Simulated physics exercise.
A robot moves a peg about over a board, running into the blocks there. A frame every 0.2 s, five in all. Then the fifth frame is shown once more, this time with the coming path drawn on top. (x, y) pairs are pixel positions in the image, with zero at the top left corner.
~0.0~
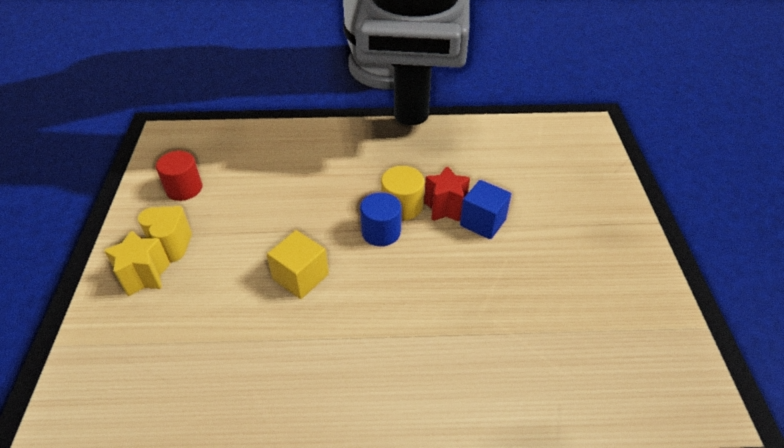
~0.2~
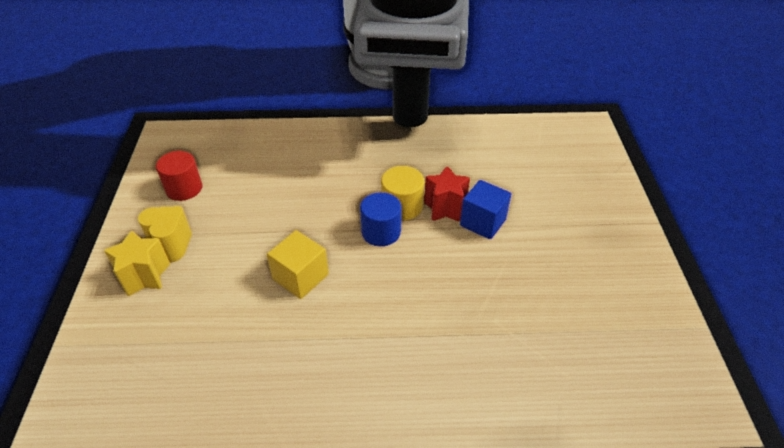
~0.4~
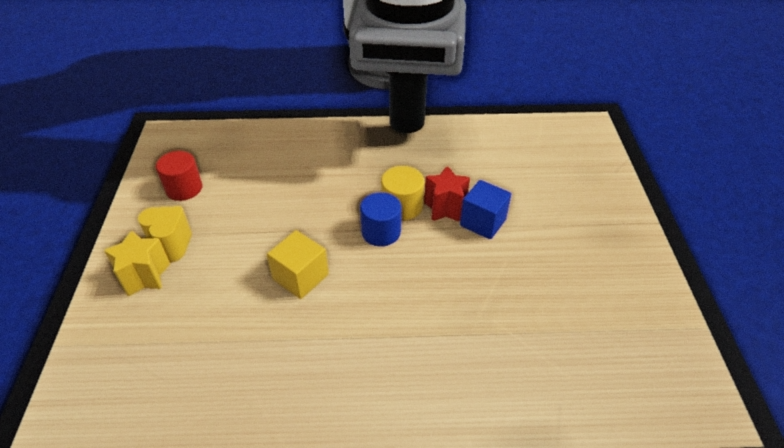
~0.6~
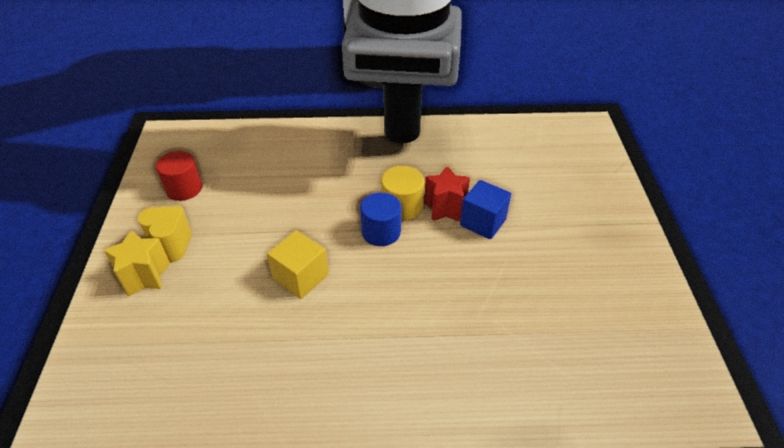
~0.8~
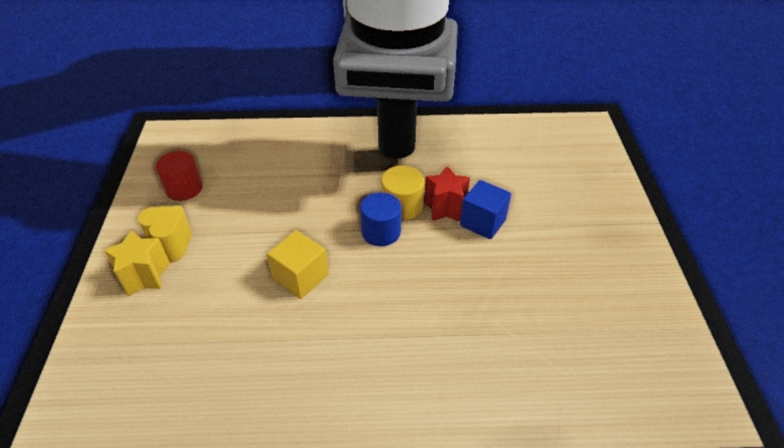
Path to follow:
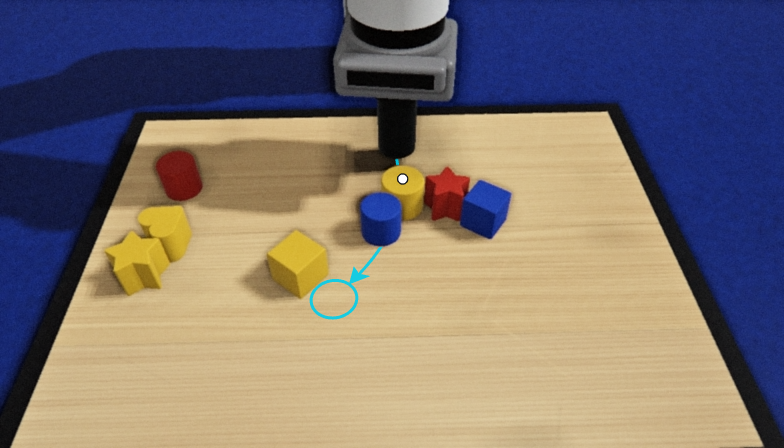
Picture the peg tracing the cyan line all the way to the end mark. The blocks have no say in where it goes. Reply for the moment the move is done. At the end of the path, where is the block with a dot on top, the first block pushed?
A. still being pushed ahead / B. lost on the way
I'll go with B - lost on the way.
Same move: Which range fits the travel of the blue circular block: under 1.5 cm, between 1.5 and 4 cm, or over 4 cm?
It slides well over 4 cm.
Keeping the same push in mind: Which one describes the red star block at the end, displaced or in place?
It is untouched.
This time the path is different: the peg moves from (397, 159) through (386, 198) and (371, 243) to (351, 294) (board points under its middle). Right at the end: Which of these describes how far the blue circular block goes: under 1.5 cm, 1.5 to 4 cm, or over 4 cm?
The largest band: Over 4 cm.
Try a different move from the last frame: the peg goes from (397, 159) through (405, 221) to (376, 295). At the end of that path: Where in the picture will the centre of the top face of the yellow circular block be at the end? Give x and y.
Located at (425, 277).
The drawn path runs from (397, 159) over (398, 203) and (378, 251) to (334, 299); the dot is on the yellow circular block.
What follows on the original path. One third of the way, peg at (398, 191); blue circular block at (374, 225); yellow circular block at (410, 206).
Two thirds of the way, peg at (378, 239); blue circular block at (353, 254); yellow circular block at (418, 242).
At the end, peg at (333, 287); yellow square piece not moved; blue circular block at (305, 308); yellow circular block at (418, 242); red star block not moved.
